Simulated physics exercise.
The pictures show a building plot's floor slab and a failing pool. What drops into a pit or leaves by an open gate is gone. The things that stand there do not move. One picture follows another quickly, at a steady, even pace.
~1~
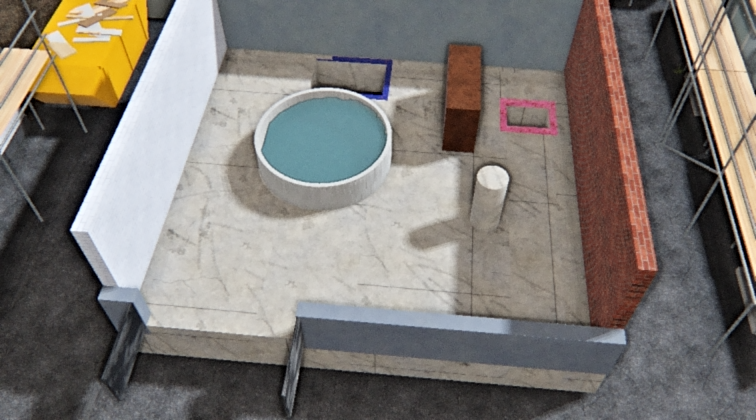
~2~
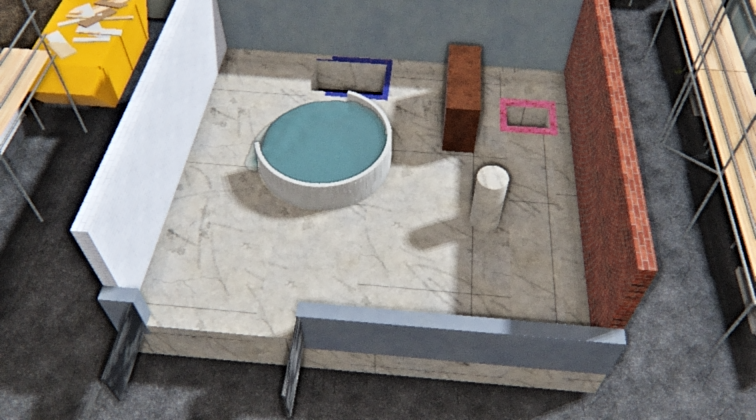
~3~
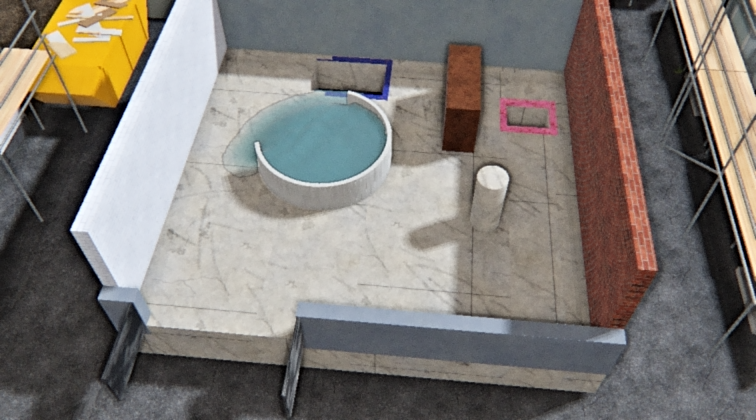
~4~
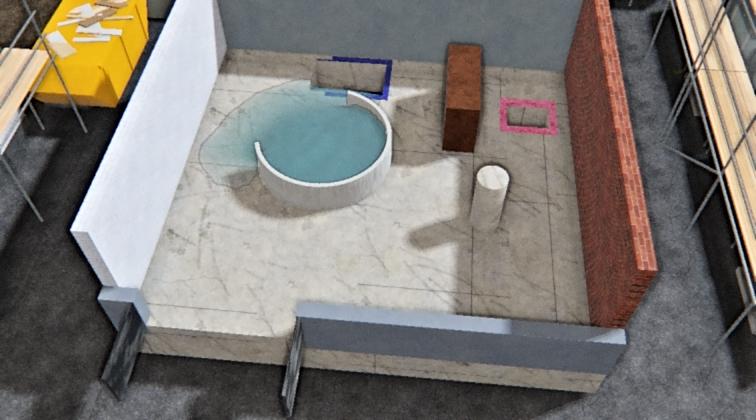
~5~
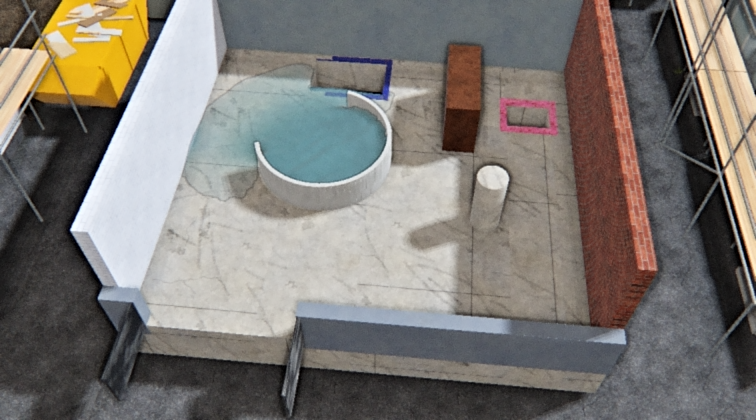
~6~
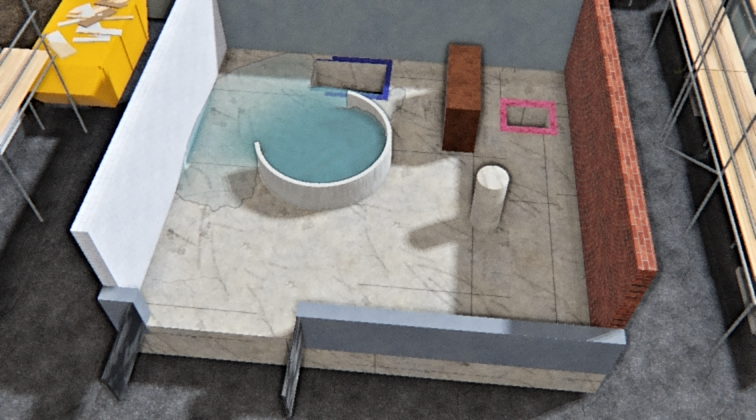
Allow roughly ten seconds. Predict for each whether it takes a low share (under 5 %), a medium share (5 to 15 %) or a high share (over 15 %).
Prediction: The gate takes a medium share; the blue pit takes a high share; the pink pit takes a low share.
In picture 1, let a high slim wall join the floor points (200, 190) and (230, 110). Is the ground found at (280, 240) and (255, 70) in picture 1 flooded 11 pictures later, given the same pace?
Submerged, then submerged.
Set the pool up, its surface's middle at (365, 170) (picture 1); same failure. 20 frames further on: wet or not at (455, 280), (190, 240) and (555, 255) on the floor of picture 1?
Spot 1 unwetted, spot 2 wetted, and spot 3 unwetted.
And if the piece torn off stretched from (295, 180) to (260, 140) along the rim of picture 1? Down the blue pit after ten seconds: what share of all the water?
Share recorded - blue: 6 %.
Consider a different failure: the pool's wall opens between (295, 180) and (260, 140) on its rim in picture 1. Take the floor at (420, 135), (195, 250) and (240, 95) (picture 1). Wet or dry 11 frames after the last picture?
In that order: Not flooded, awash, dry.
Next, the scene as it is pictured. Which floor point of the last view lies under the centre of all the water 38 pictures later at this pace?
I'd put my finger on (280, 151).
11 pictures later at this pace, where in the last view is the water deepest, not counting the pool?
Deepest point: About (226, 52).
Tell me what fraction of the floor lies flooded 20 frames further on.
Estimate: Near 35 %.
A moment on, water covers 20 % of the floor; the gate 0 %, the blue pit 9 %, the pink pit 0 %.
Next, water covers 25 % of the floor; the gate 0 %, the blue pit 14 %, the pink pit 0 %.
Then, water covers 35 % of the floor; the gate 1 %, the blue pit 29 %, the pink pit 0 %.
Later, water covers 40 % of the floor; the gate 5 %, the blue pit 48 %, the pink pit 0 %.
In the end, water covers 45 % of the floor; the gate 11 %, the blue pit 57 %, the pink pit 0 %.
